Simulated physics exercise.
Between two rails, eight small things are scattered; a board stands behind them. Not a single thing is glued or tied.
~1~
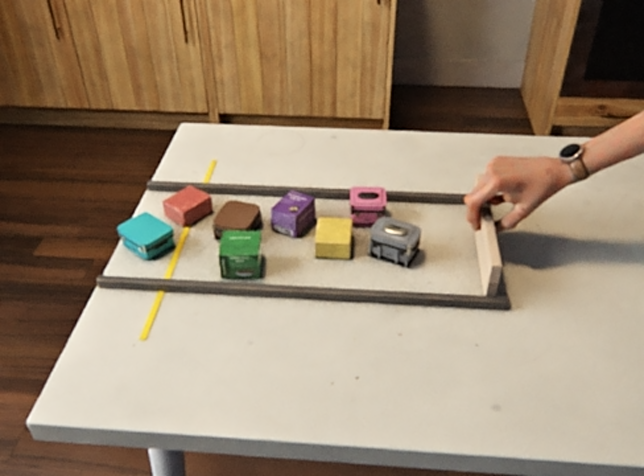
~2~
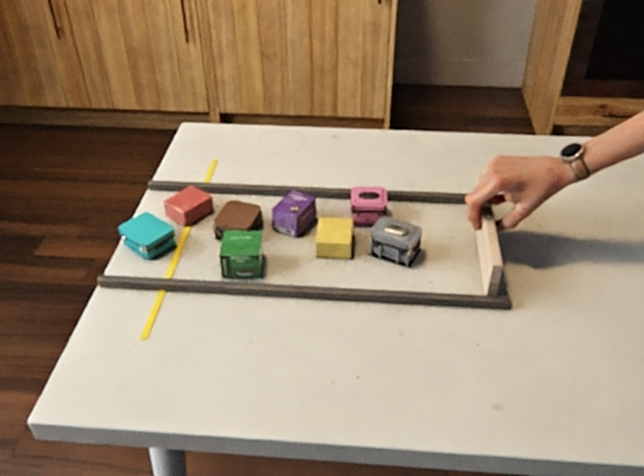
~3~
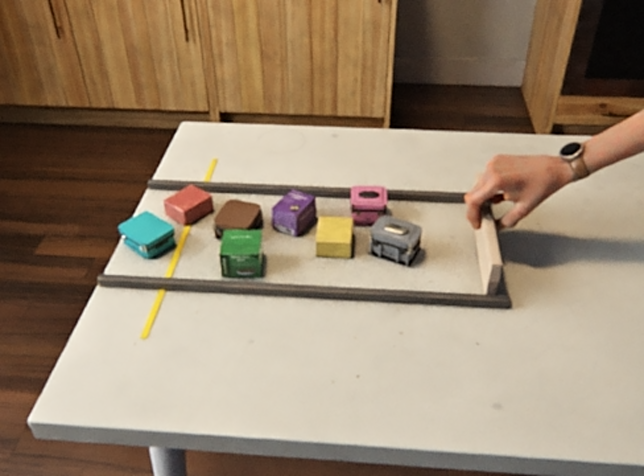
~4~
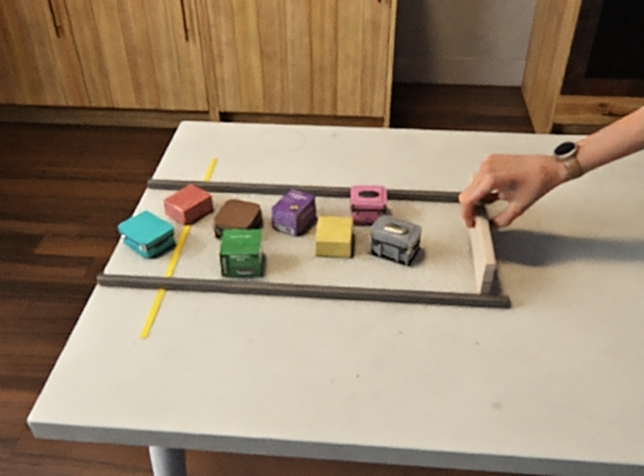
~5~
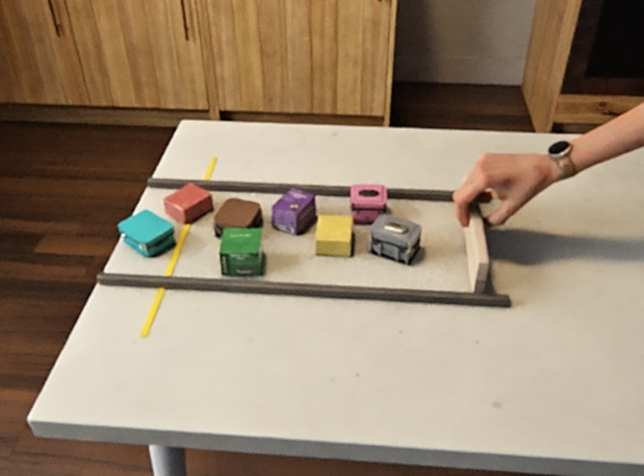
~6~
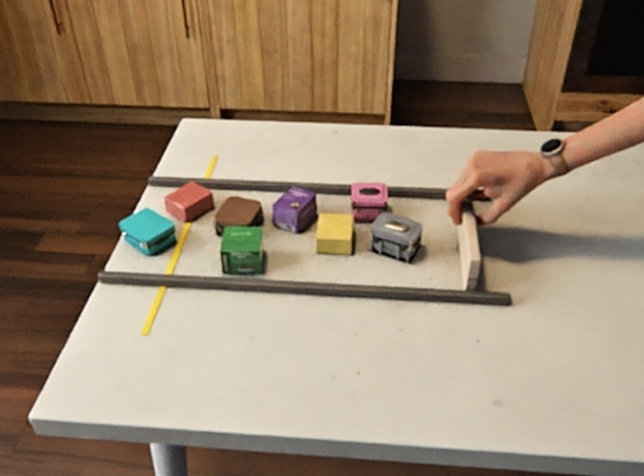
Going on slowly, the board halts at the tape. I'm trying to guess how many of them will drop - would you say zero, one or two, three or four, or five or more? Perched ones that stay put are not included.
From what I see, the table loses three or four of them.
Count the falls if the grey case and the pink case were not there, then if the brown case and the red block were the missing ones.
The number is 0 for the first case and 1 for the second.
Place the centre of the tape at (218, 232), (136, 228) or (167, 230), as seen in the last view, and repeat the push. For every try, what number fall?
2, 8, 5.
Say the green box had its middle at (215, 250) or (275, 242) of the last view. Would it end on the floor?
Well, place by place the object keeps its place and then does not stay.
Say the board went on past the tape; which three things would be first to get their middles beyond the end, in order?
Order: Red block, then turquoise case, then brown case.
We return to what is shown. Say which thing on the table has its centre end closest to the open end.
Yellow block.
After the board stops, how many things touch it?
The figure is 2.
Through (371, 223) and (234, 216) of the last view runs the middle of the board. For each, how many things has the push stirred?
Up to then 4, and up to the other point 8.
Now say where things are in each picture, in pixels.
Turquoise case (147, 237); red block (188, 206); brown case (238, 223); board (484, 232); tape (184, 235), in the first picture.
Red block (189, 206); grey case (396, 241), in the second picture.
Brown case (239, 222); green box (242, 253), in the third picture.
Turquoise case (148, 235); purple box (294, 212), in the fourth picture.
Red block (189, 204); yellow block (334, 236), in the fifth picture.
Turquoise case (149, 233); red block (189, 202); brown case (239, 218); board (466, 227); tape (186, 231), in the sixth picture.
Soon after, none off yet; turquoise case at rest near (149, 233); red block at rest near (189, 202); brown case at rest near (239, 218).
After that, none off yet; turquoise case moving near (144, 232); red block displaced about its own width near (152, 198); brown case displaced about its own width near (180, 211).
In the end, the number that fall off is three or four; gone, brown case, red block and turquoise case.
